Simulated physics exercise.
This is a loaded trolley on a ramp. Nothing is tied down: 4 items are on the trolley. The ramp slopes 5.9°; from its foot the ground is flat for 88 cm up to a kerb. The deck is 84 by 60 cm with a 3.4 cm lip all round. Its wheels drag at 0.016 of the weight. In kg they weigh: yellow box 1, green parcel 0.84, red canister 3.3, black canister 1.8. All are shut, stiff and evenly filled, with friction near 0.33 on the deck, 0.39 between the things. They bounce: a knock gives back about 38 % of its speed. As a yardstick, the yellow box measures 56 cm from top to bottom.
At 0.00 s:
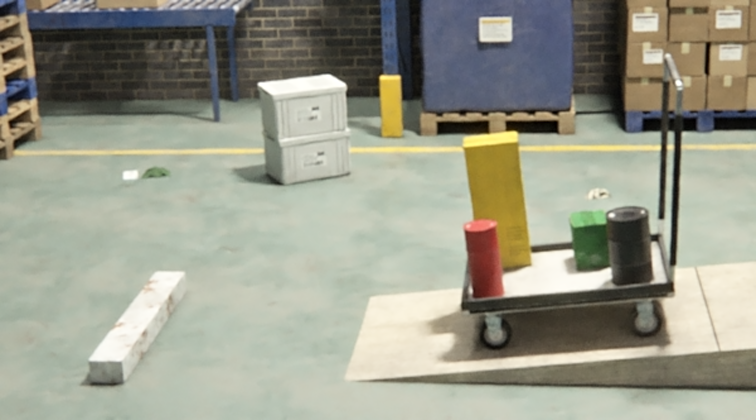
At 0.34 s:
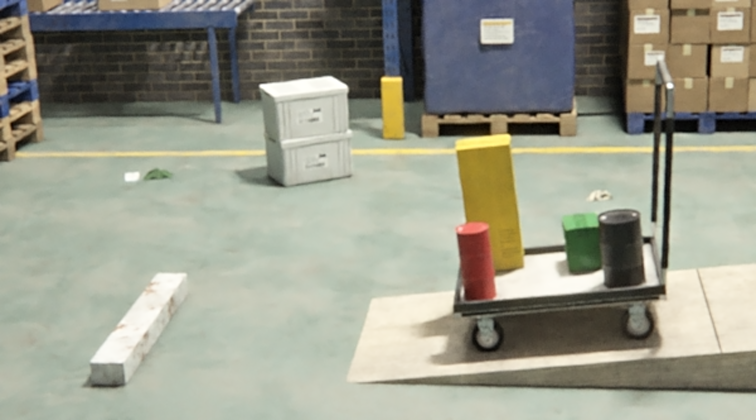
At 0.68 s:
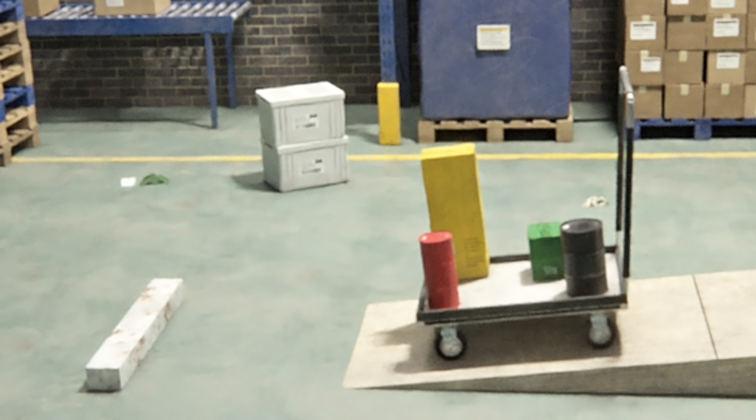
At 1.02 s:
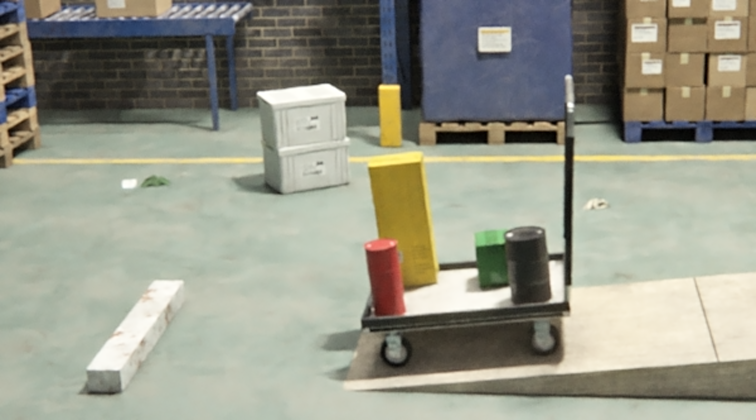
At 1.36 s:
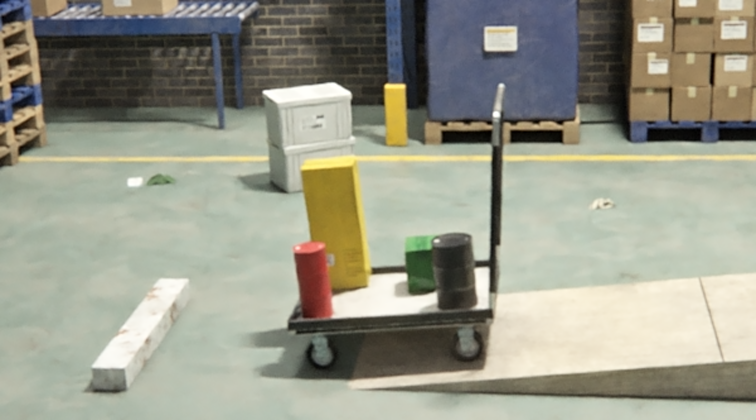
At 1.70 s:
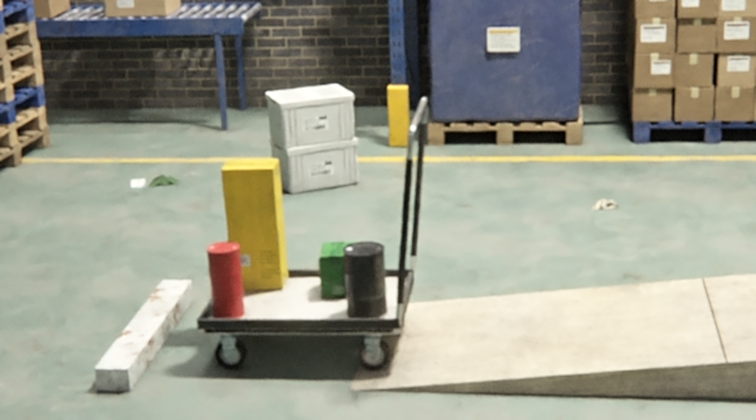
Warehouse floor, a loaded trolley carrying a tall yellow box, green parcel and red and black canisters rolling left down a ramp onto flat ground.
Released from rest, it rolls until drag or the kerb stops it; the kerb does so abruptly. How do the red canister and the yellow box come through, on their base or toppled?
The red canister falls over, the yellow box falls over.
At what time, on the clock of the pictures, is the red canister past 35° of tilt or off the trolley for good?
At about 2.2 s.
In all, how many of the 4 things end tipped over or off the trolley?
In all, 2.
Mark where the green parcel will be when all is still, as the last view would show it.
At about (229, 270).
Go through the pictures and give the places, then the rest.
In the first picture, 139 cm left to run; red canister (484, 260); yellow box (498, 202).
In the second picture, 136 cm left to run; green parcel (583, 242); black canister (622, 249).
In the third picture, 122 cm left to run; green parcel (547, 251); black canister (584, 258).
In the fourth picture, 100 cm left to run; green parcel (494, 258); black canister (528, 266).
In the fifth picture, 67 cm left to run; green parcel (424, 264); black canister (455, 272).
In the sixth picture, 28 cm left to run; red canister (226, 281); yellow box (256, 225).
Around 2.20 s, trolley at the kerb; red canister tipped 37° against what carries it near (134, 278); yellow box tipped 19° against what carries it near (165, 221); green parcel shifted 17 cm.
Around 2.70 s, trolley at the kerb; yellow box and red canister now off the trolley; green parcel shifted 18 cm; black canister shifted 18 cm.
Finally (3.9 s), off the trolley and tipped over, yellow box and red canister; not toppled but over 10 cm from the start, green parcel and black canister. Final places as that camera would see them, red canister near (34, 340), yellow box near (122, 270).
